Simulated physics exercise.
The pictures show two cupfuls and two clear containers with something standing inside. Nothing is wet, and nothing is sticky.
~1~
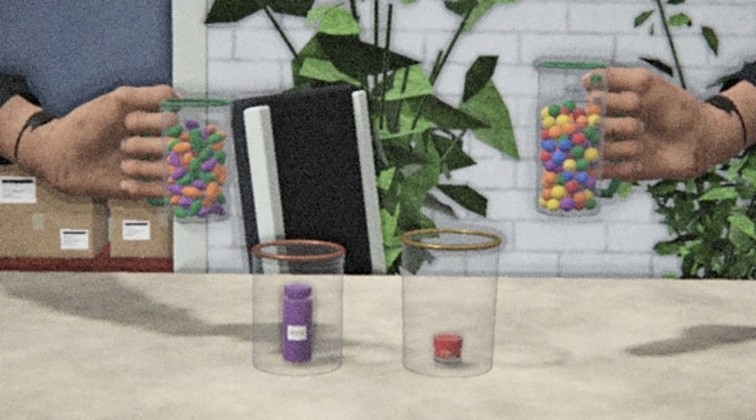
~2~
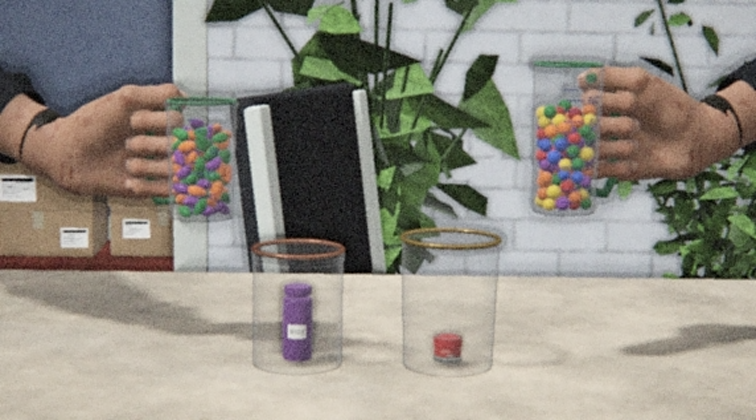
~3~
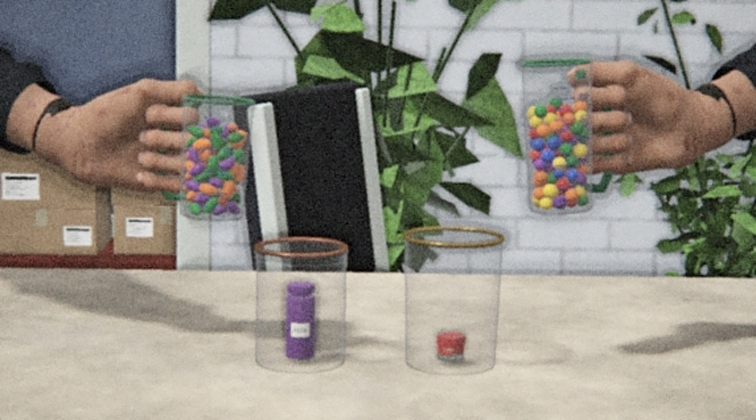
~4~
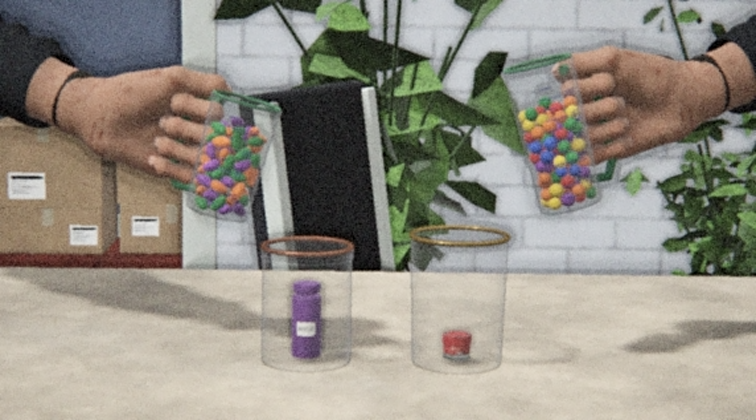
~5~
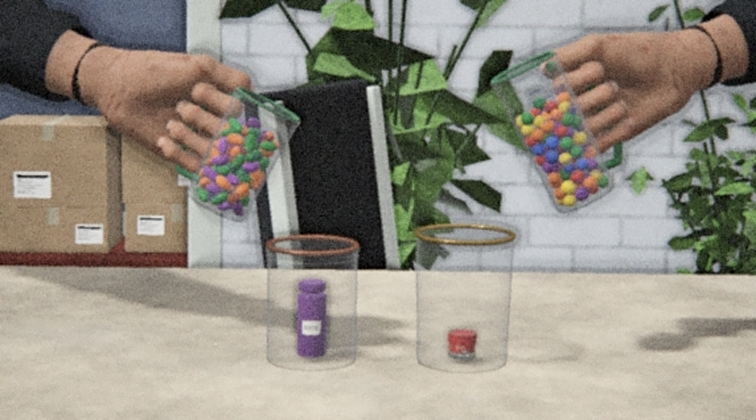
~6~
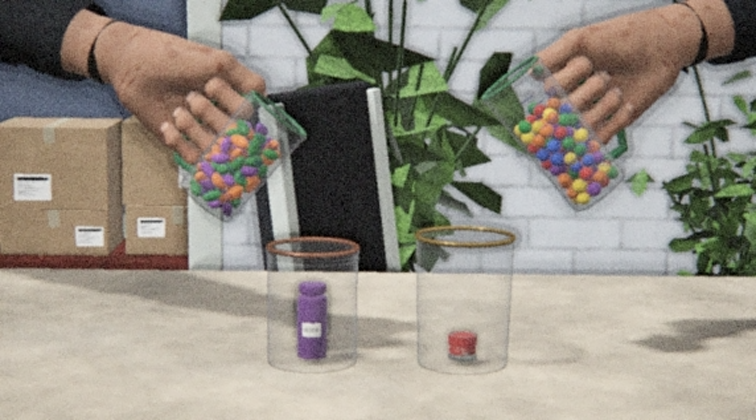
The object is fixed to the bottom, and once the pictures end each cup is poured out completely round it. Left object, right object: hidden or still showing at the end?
Left: I think it will rise above the heap; right: I think it will be smothered completely.
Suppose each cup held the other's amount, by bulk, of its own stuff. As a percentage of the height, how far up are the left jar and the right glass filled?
Left: Roughly 65. Right: Roughly 40.
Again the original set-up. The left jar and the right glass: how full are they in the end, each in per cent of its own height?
Left side: 55 %; right side: 40 %.
Then, 0.43 s past the last view, left jar empty, all of its cupful still in the cup; right glass empty, all of its cupful still in the cup.
Then, 0.88 s past the last view, left jar nearly empty, nearly all of its cupful still in the cup; right glass nearly empty, most of its cupful still in the cup.
Then, 1.43 s past the last view, left jar a third full, none of its cupful still in the cup; right glass a third full, none of its cupful still in the cup.
Finally, left jar half full (surface near (313, 298)), nothing beside it; right glass half full (surface near (464, 307)), nothing beside it; the left thing is still showing; the right thing is covered.
